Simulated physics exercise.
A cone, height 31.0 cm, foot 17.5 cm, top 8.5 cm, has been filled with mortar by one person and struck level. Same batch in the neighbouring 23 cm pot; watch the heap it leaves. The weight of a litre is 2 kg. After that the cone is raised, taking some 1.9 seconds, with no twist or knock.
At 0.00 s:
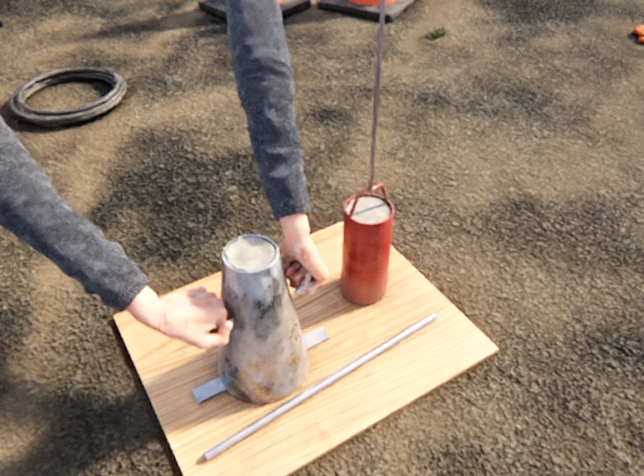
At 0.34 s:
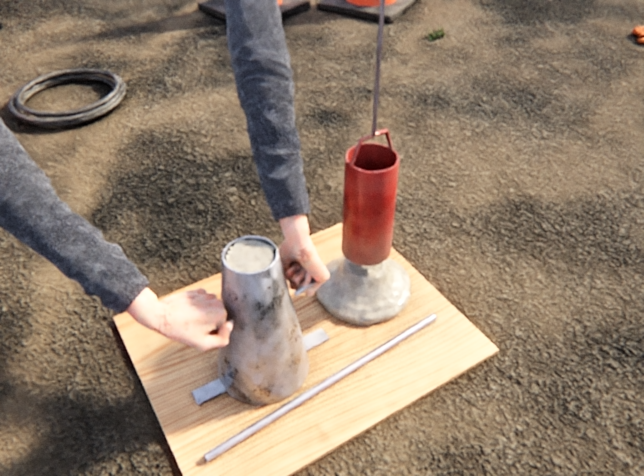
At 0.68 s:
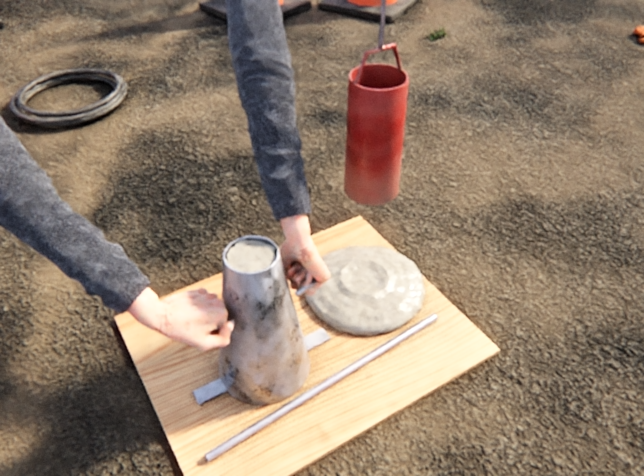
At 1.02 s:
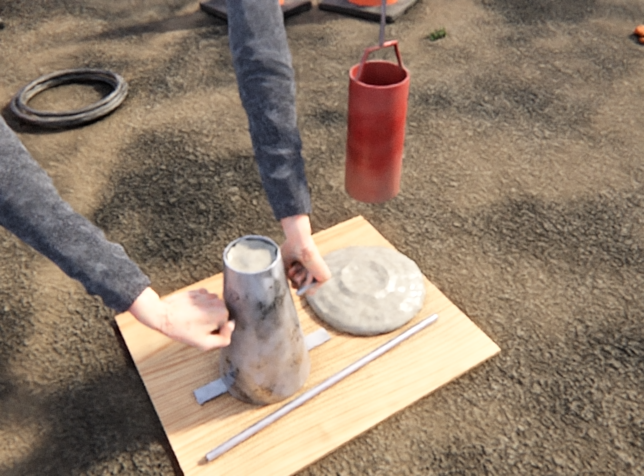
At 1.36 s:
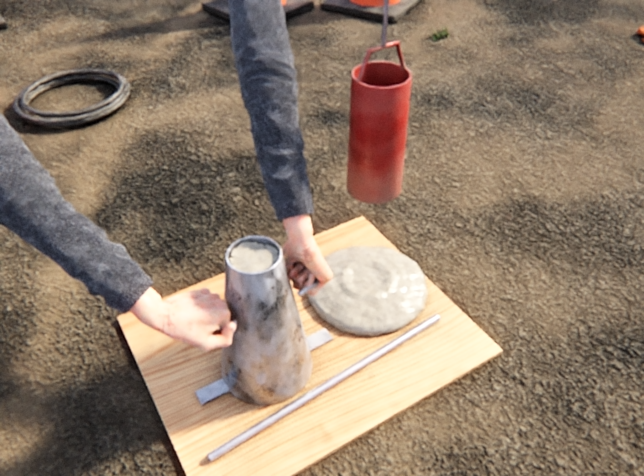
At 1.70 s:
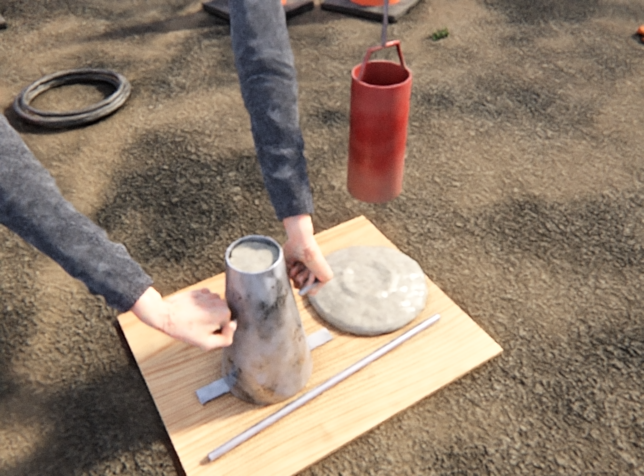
A red cylindrical pot rises on a thin rod at the right of a pale wooden board, seen from above on rough brown ground with a dark coiled ring at upper left. Two hands in grey sleeves stay at the base of a mottled grey, mortar-filled cone beside a loose metal rod. The pot leaves a grey heap that slumps into a wide, flat round, then hangs nearly still as the view shifts very slightly.
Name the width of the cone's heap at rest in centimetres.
Around 41 cm.
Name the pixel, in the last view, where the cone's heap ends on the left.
Roughly at pixel (164, 384).
By 2.2 s, the cone is up 7.9 cm; the mortar has come down 21 cm to 9.8 cm and is 35 cm wide.
By 2.6 s, the cone is up 18 cm; the mortar has come down 26 cm to 4.9 cm and is 41 cm wide.
By 3.1 s, the cone is up 31 cm; the mortar has come down 26 cm to 4.9 cm and is 41 cm wide.
By 3.7 s, the cone is clear; the mortar has come down 26 cm to 4.9 cm and is 41 cm wide.
By 4.3 s, at rest, the cone is clear; the mortar has come down 26 cm to 4.9 cm and is 41 cm wide.
